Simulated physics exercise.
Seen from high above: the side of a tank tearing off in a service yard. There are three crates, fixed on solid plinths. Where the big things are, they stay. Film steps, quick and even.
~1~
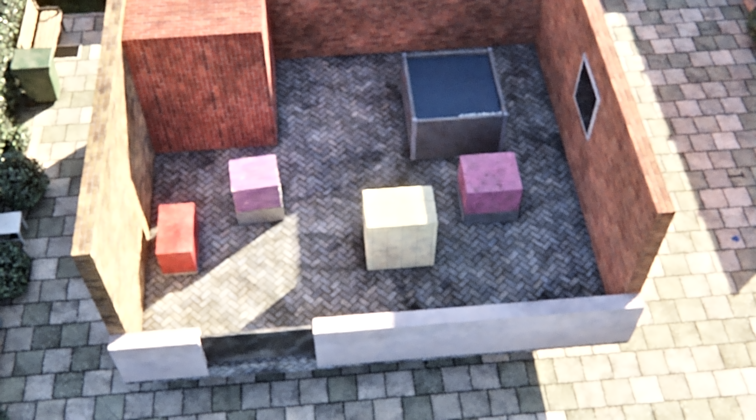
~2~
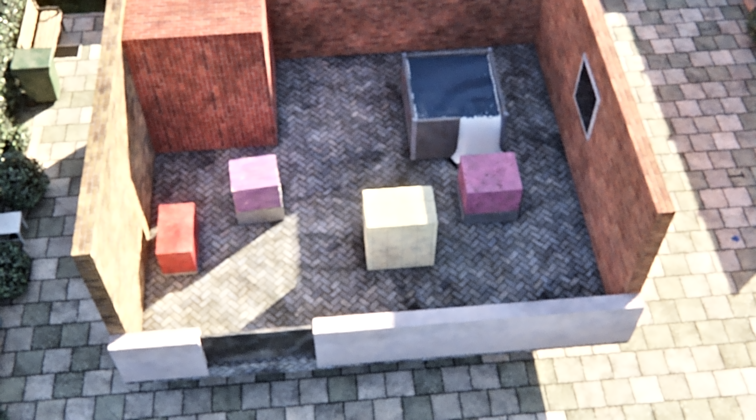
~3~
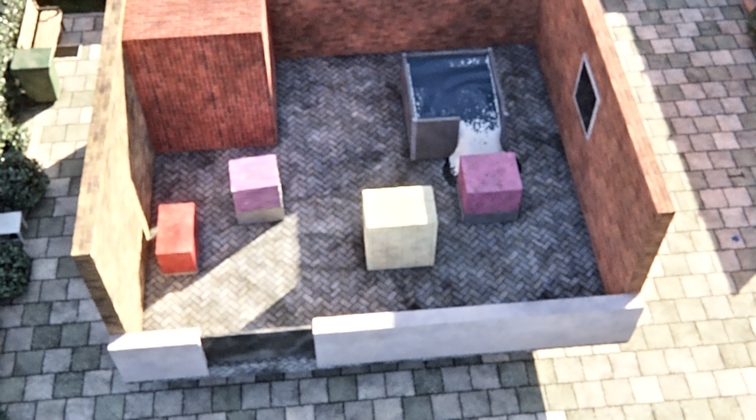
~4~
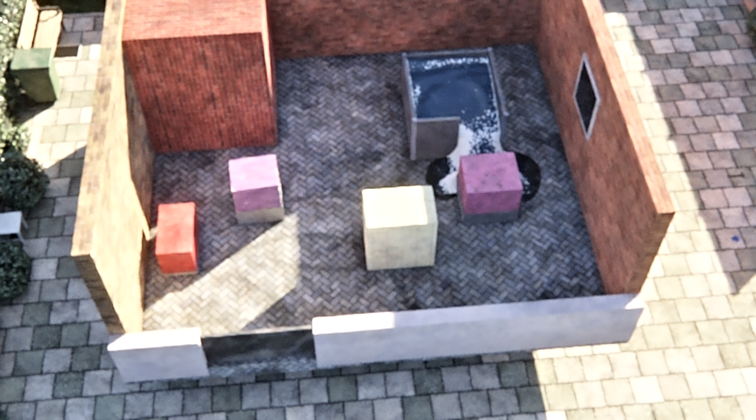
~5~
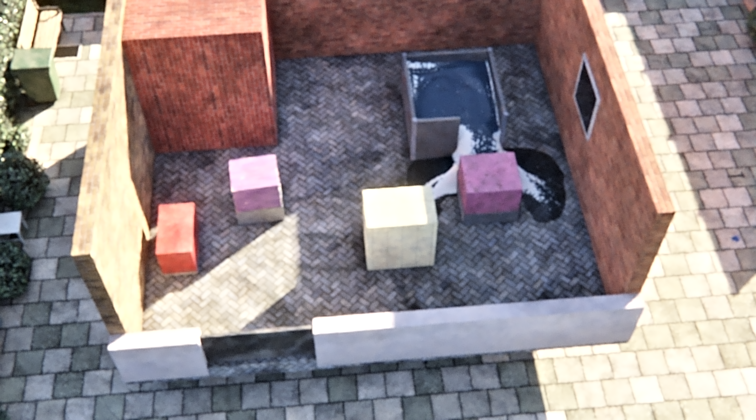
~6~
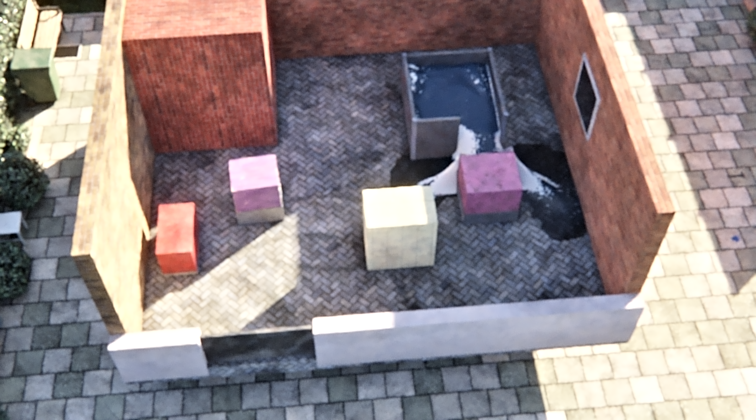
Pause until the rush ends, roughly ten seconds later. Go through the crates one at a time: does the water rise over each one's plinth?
One at a time: The purple crate - water stays below; the red crate - water gets over; the pink crate - water gets over.
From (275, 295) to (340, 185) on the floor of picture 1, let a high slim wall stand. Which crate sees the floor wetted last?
I'd go with the red one.
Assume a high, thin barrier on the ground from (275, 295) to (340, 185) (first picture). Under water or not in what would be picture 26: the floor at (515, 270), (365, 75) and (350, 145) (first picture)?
Outcome by spot, in order - watered, unwatered, watered.
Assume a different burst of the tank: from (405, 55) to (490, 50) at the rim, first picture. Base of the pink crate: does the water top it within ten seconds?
I'd say the pink crate is untouched.
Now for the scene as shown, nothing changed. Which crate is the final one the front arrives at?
Easy - the red-painted one.
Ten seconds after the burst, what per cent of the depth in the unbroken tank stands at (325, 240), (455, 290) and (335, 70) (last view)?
Respectively 10, 4 and 4 per cent.
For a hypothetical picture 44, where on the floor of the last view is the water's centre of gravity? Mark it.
Close to pixel (380, 197).
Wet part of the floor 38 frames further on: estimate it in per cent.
Around 95 in a hundred.
A moment on, water covers 25 % of the floor; the purple crate water round its plinth, the red crate not reached, the pink crate water round its plinth.
Next, water covers 45 % of the floor; the purple crate water round its plinth, the red crate water round its plinth, the pink crate water round its plinth.
Then, water covers 70 % of the floor; the purple crate water round its plinth, the red crate water round its plinth, the pink crate water round its plinth.
Later, water covers 95 % of the floor; the purple crate water round its plinth, the red crate water round its plinth, the pink crate water round its plinth.
In the end, water covers 100 % of the floor; the purple crate stayed above the water, the red crate was topped, the pink crate was topped.
